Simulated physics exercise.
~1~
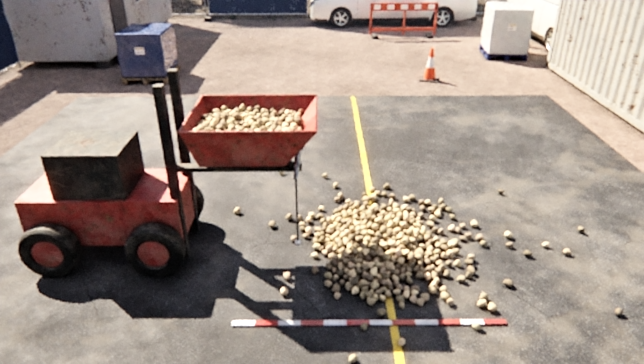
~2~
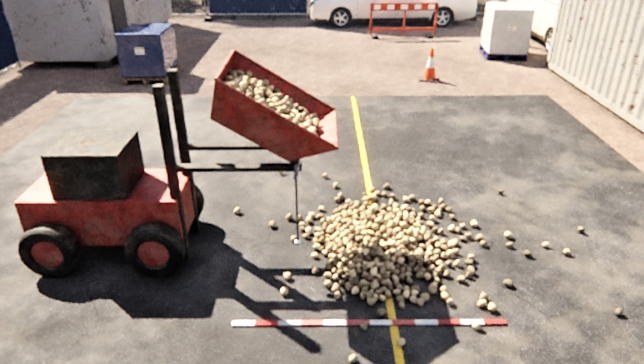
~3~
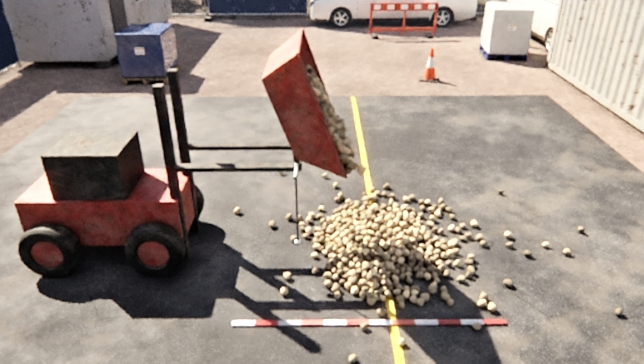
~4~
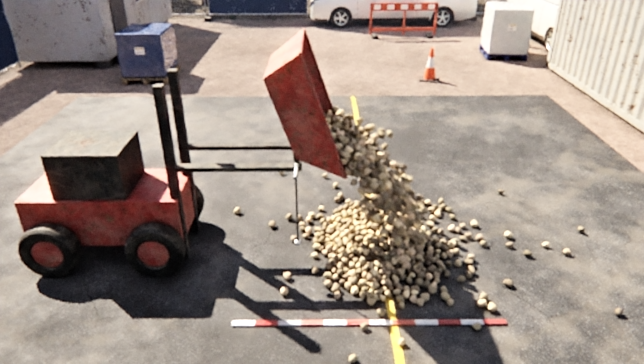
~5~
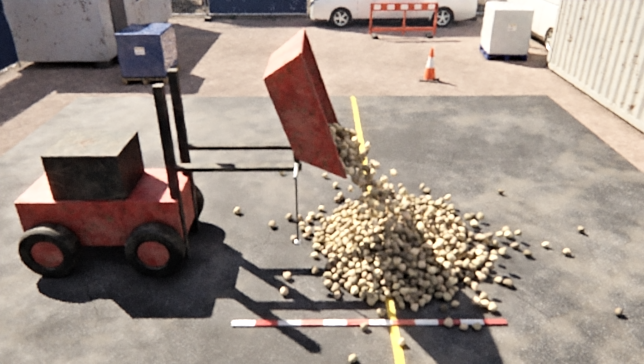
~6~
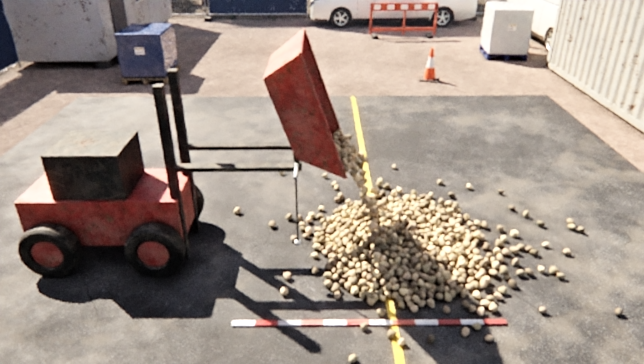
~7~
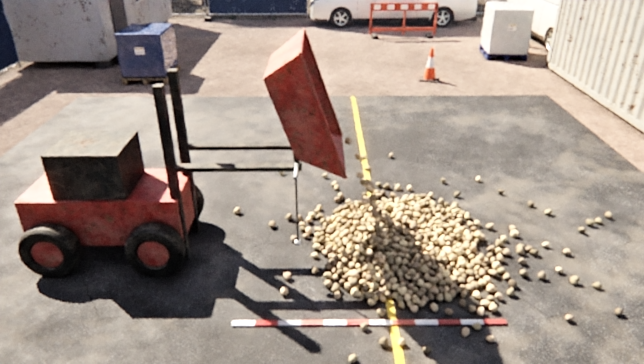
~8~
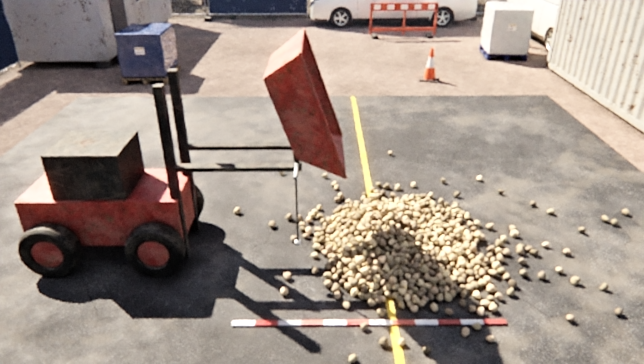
A red forklift-like machine stands at the left of a grey paved yard, seen from above, holding a red skip full of pale, rounded stones. Beneath and to the right, a loose heap of similar stones lies across a yellow line, near a red and white staff, with a traffic cone, a barrier and a white car behind. The skip tips steeply to the right, and its stones pour onto the heap. The heap grows and spreads rightward as a few stones roll away. Finally the skip hangs still and emptied above the wider pile, most of it past the line.
